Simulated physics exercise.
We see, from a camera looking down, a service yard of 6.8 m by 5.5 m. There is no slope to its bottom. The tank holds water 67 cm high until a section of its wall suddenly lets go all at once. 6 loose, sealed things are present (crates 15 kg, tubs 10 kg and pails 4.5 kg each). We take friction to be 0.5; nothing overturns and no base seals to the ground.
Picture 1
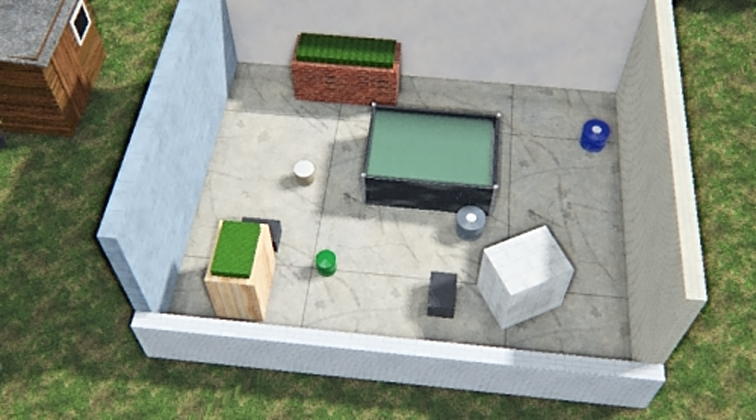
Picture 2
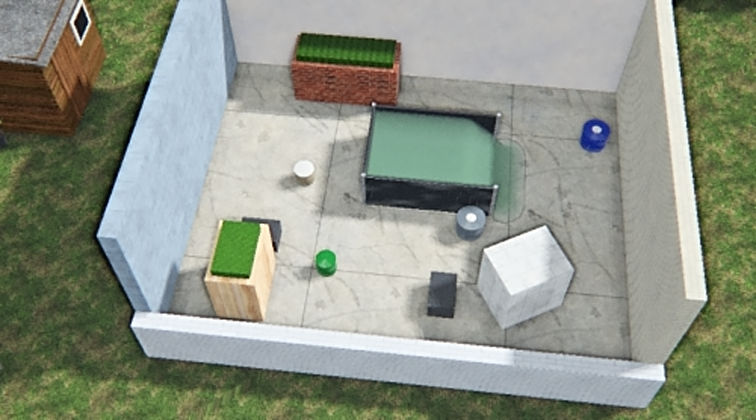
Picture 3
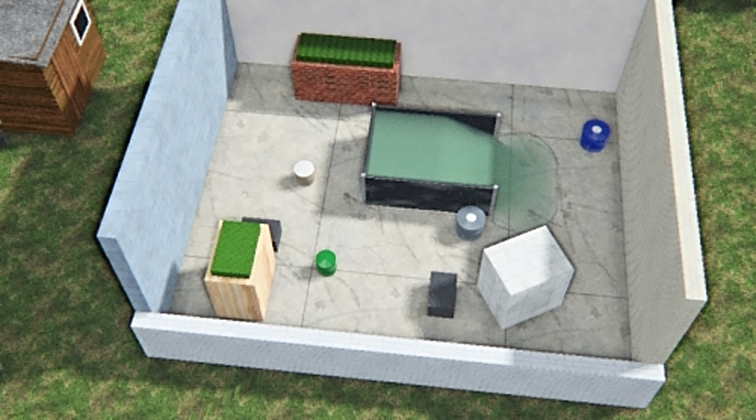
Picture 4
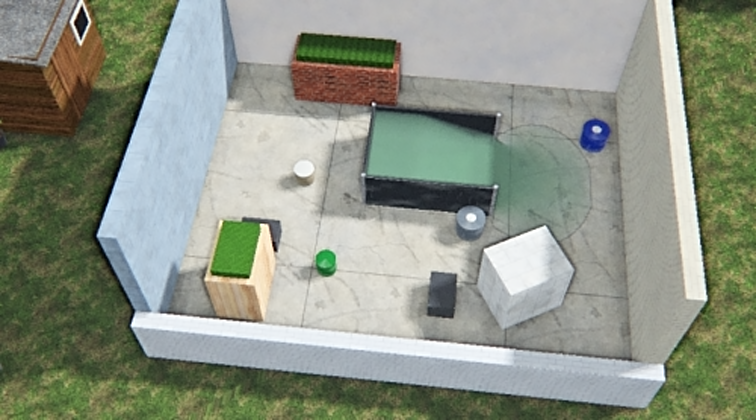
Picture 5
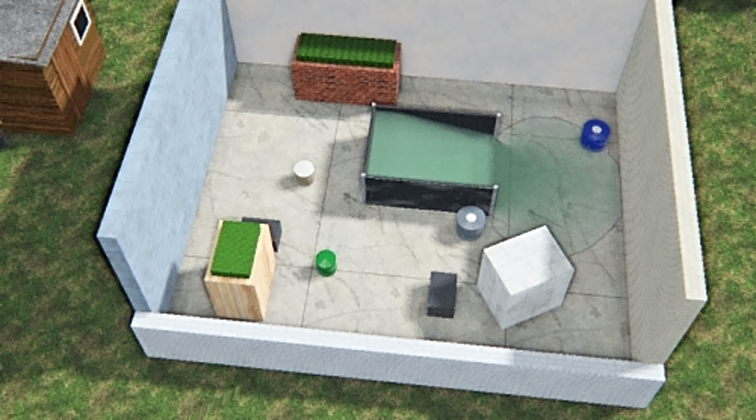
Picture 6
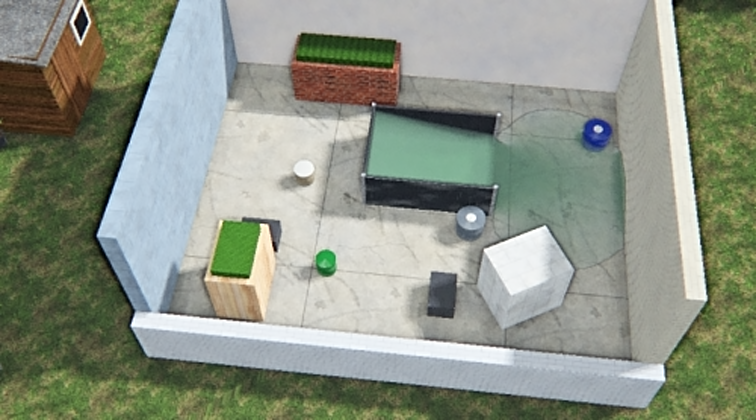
Greenish water poured out of the right side of a dark-walled tank in a walled yard and spread across the floor to the right wall, reaching the blue tub, which barely shifted.
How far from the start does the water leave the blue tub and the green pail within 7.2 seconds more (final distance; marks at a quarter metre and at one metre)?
Blue tub: Long move. Green pail: Almost still.
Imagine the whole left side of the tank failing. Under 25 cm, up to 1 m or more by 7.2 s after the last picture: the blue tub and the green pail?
Blue tub: Essentially stationary; green pail: Displaced far.
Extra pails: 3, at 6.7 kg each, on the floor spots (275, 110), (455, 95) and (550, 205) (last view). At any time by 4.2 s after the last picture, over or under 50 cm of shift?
Within it, beyond it, beyond it.
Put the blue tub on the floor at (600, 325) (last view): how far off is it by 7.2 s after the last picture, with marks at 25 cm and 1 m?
From that spot, it is pushed far off.
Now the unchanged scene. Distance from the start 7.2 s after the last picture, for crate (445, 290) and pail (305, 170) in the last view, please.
Lab note - net shifts in turn: 30 cm; 0 cm.
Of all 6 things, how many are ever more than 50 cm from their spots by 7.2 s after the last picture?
The count comes to 1.
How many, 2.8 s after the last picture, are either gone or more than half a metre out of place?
Count then: 1.
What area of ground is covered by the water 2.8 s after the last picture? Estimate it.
Wet area: Approx. 19 m2.
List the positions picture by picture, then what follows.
In the first frame, the blue tub at (597, 130), on the bottom; the green pail at (326, 259), on the bottom; 2.8 m2 under water; 0 of 6 have shifted.
In the second frame, the blue tub at (597, 130), on the bottom; the green pail at (326, 259), on the bottom; 3.6 m2 under water; 0 of 6 have shifted.
In the third frame, the blue tub at (597, 130) rests on the ground; the green pail at (326, 259) rests on the ground; 4.6 m2 under water; 0 of 6 have shifted.
In the fourth frame, the blue tub at (597, 130) rests on the ground; the green pail at (326, 259), on the bottom; 6.0 m2 under water; 0 of 6 have shifted.
In the fifth frame, the blue tub at (597, 130) rests on the ground; the green pail at (326, 259), on the bottom; water covers 7.5 m2; 0 of 6 have shifted.
In the sixth frame, the blue tub at (598, 129) rests on the ground; the green pail at (326, 259) rests on the ground; water covers 8.4 m2; 0 of 6 have shifted.
Then, 0.9 s after the last picture the blue tub is near (607, 87), 0.9 m from its start, afloat; the green pail is near (326, 259), 0.0 m from its start, aground; 1 afloat.
Then, 2.8 s after the last picture the blue tub is near (394, 110), 3.4 m from its start, afloat; the green pail is near (326, 259), 0.0 m from its start, aground; 1 afloat.
Then, 4.8 s after the last picture the blue tub is near (250, 104), 5.9 m from its start, aground; the green pail is near (326, 259), 0.0 m from its start, aground; 0 afloat.
Then, 7.2 s after the last picture the blue tub is near (229, 121), 6.2 m from its start, afloat; the green pail is near (326, 259), 0.0 m from its start, aground; 1 afloat.
